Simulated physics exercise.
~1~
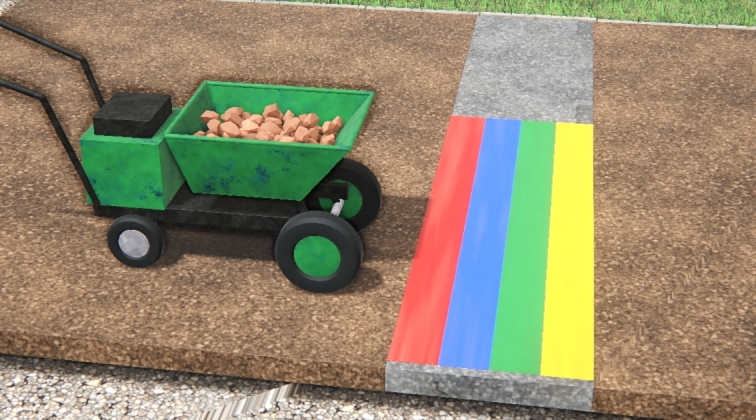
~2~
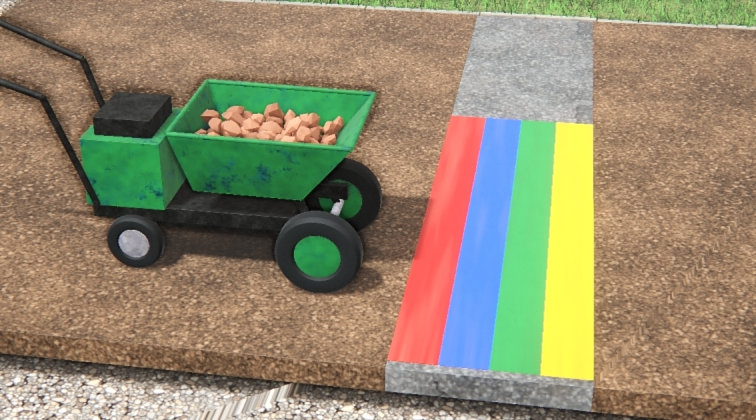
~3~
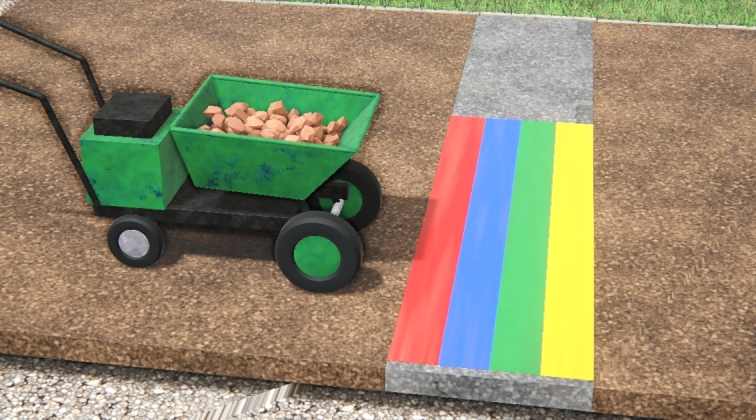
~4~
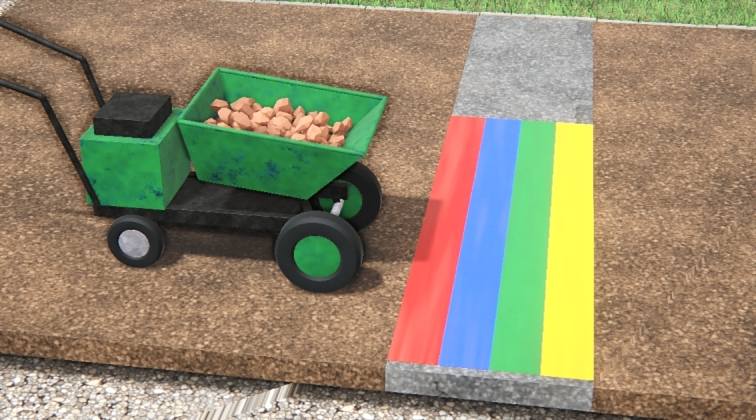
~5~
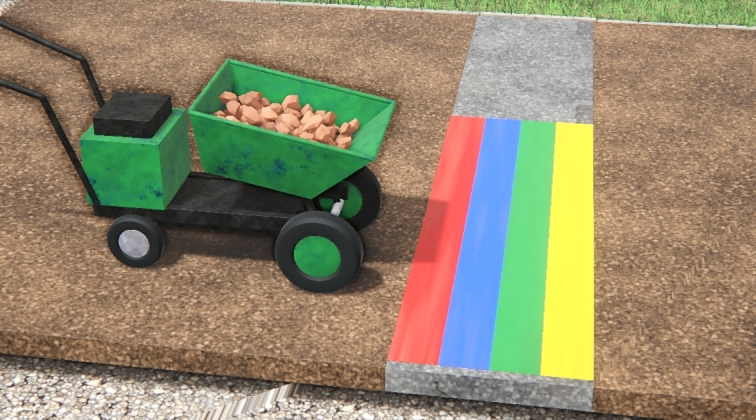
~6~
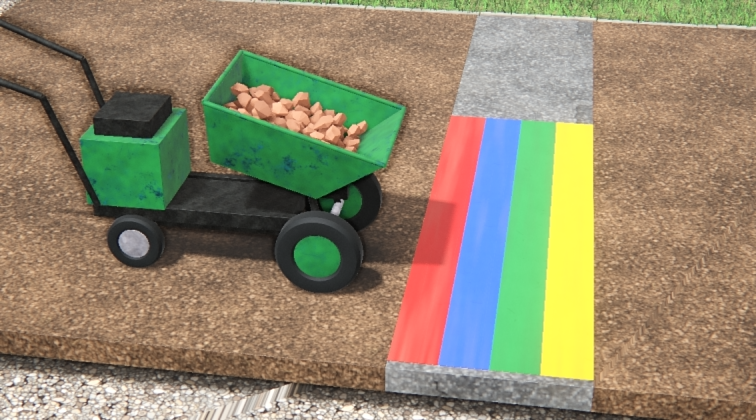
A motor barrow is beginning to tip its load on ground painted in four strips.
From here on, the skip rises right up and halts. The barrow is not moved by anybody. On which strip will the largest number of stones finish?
The largest number finish on the blue strip.
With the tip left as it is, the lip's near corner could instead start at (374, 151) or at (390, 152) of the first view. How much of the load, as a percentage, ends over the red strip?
About 0 % and about 0 %.
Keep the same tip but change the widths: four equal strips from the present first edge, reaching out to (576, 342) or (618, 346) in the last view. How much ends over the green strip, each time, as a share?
Shares: Near 30 %; near 20 %.
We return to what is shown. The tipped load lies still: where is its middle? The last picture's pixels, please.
Centre at rest, last view: Approx. (502, 265).
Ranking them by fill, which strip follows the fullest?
Next in line comes that green strip.
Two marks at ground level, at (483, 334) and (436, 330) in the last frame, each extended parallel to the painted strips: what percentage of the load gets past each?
First 50 in a hundred, second 90 in a hundred.
Soon after the last picture, skip tipped steeply; all in the skip.
A little later, skip tipped right over; most in the skip; a stray few over the red strip; about a quarter over the blue strip; a stray few over the green strip; a stray few falling.
Later still, skip tipped right over; a small part in the skip; a stray few over the red strip; about a third over the blue strip; about a quarter over the green strip; a small part over the yellow strip; a stray few off the paint.
At rest, skip tipped right over; a small part in the skip; a small part over the red strip; about a third over the blue strip; about a quarter over the green strip; a small part over the yellow strip; a stray few off the paint.
